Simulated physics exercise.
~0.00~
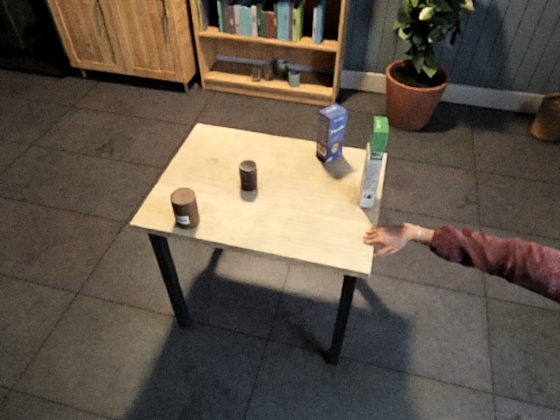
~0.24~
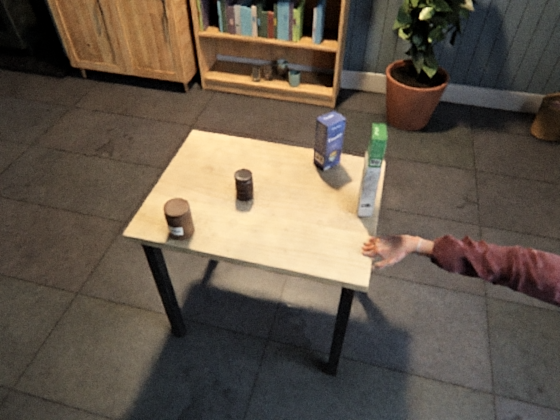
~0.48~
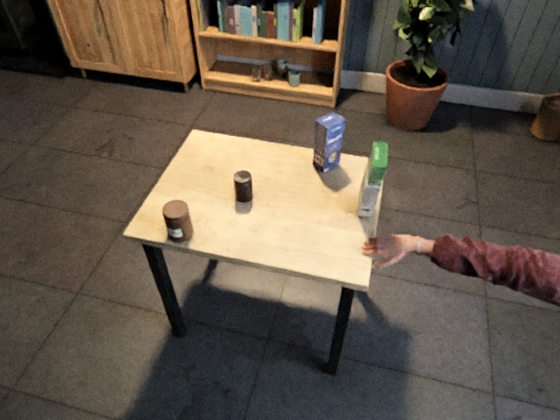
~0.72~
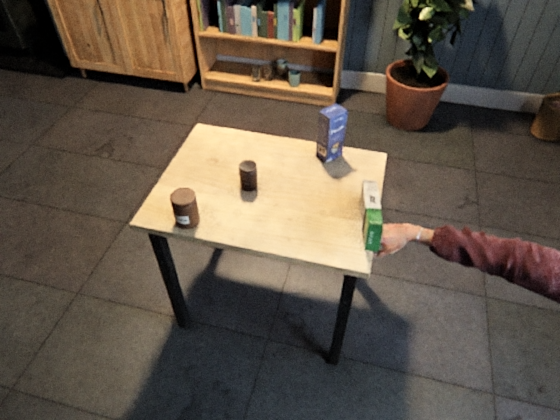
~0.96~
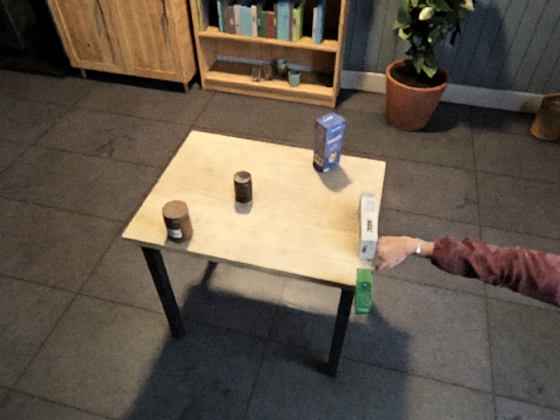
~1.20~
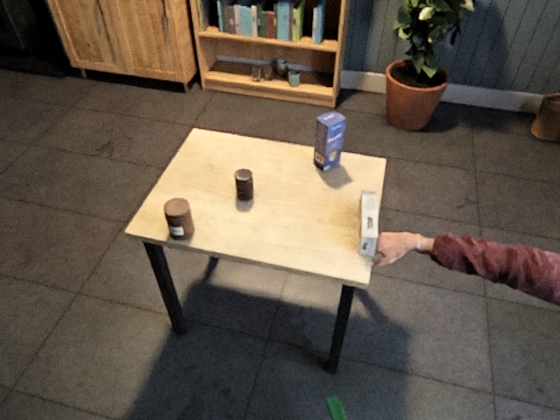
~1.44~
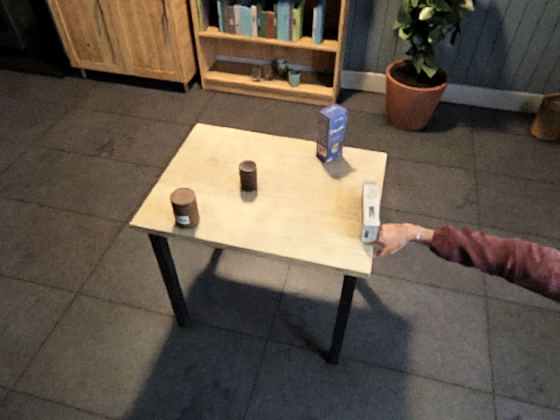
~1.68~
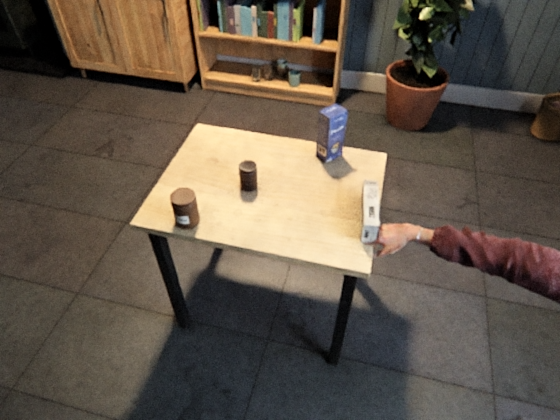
Small table jolting back and forth beside a hand, green carton toppling off the edge, white packet left lying on its side.
